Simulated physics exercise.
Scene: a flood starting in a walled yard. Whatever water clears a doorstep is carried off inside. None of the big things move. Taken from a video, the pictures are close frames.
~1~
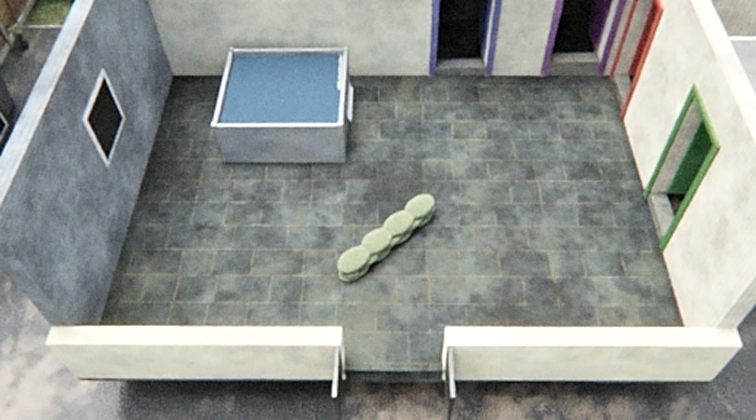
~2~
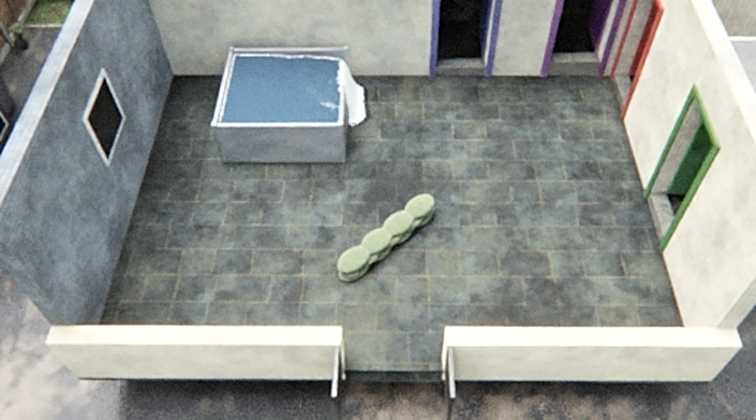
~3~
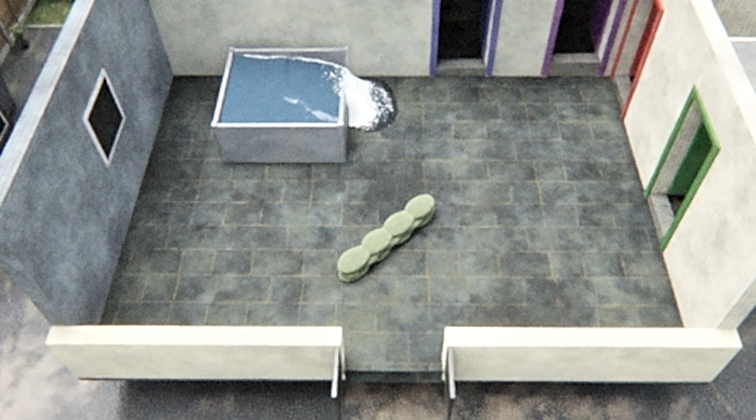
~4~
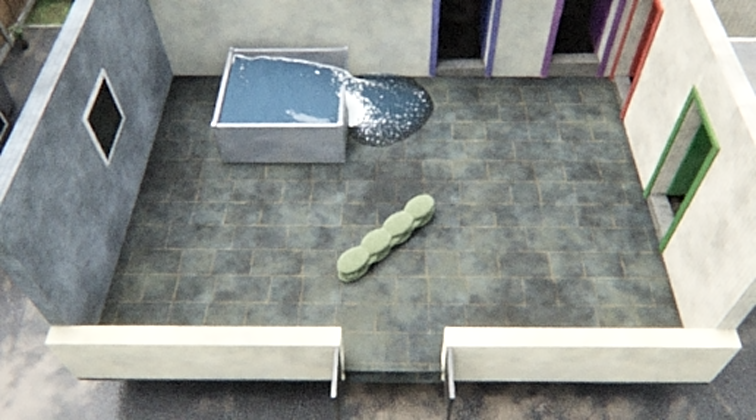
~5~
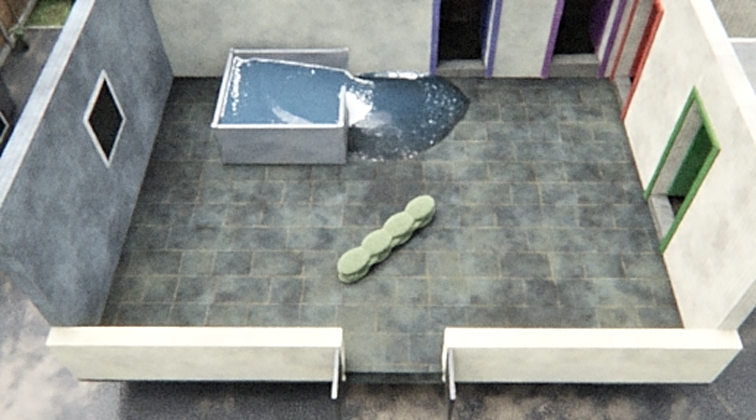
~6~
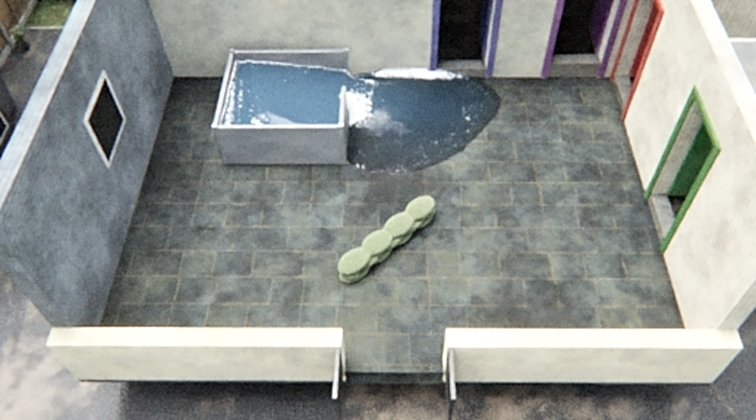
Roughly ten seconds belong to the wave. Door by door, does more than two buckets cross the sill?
At the end, the green door ends up within two buckets; the blue door ends up within two buckets; the red door ends up over two buckets; the purple door ends up within two buckets.
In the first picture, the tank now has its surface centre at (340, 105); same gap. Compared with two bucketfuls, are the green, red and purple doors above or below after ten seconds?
Result: Green door misses it, red door tops the limit, purple door misses it.
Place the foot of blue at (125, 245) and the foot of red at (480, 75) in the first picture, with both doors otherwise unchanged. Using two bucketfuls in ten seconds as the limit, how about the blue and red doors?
My reading: The blue door stays within the limit, the red door stays within the limit.
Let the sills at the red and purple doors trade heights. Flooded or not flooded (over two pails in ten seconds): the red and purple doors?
As I see it, red overshoots while purple overshoots.
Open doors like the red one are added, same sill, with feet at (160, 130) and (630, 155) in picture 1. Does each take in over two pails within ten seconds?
Result, in order - first ends up lower; second ends up higher.
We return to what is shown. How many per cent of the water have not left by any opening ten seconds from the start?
Roughly 86 per cent.
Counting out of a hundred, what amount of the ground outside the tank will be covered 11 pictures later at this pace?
I'd say 30 per cent.
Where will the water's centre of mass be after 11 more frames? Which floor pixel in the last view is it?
My reading is close to (385, 121).
A moment on, water covers 25 % of the floor; the green door not reached, the blue door wet at the sill, nothing in, the red door wet at the sill, nothing in, the purple door wet at the sill, nothing in.
Next, water covers 30 % of the floor; the green door not reached, the blue door wet at the sill, nothing in, the red door over two buckets in, the purple door wet at the sill, nothing in.
Then, water covers 40 % of the floor; the green door wet at the sill, nothing in, the blue door wet at the sill, nothing in, the red door far over two buckets in, the purple door wet at the sill, nothing in.
Later, water covers 50 % of the floor; the green door wet at the sill, nothing in, the blue door wet at the sill, nothing in, the red door far over two buckets in, the purple door wet at the sill, nothing in.
In the end, water covers 70 % of the floor; the green door wet at the sill, nothing in, the blue door wet at the sill, nothing in, the red door far over two buckets in, the purple door wet at the sill, nothing in.
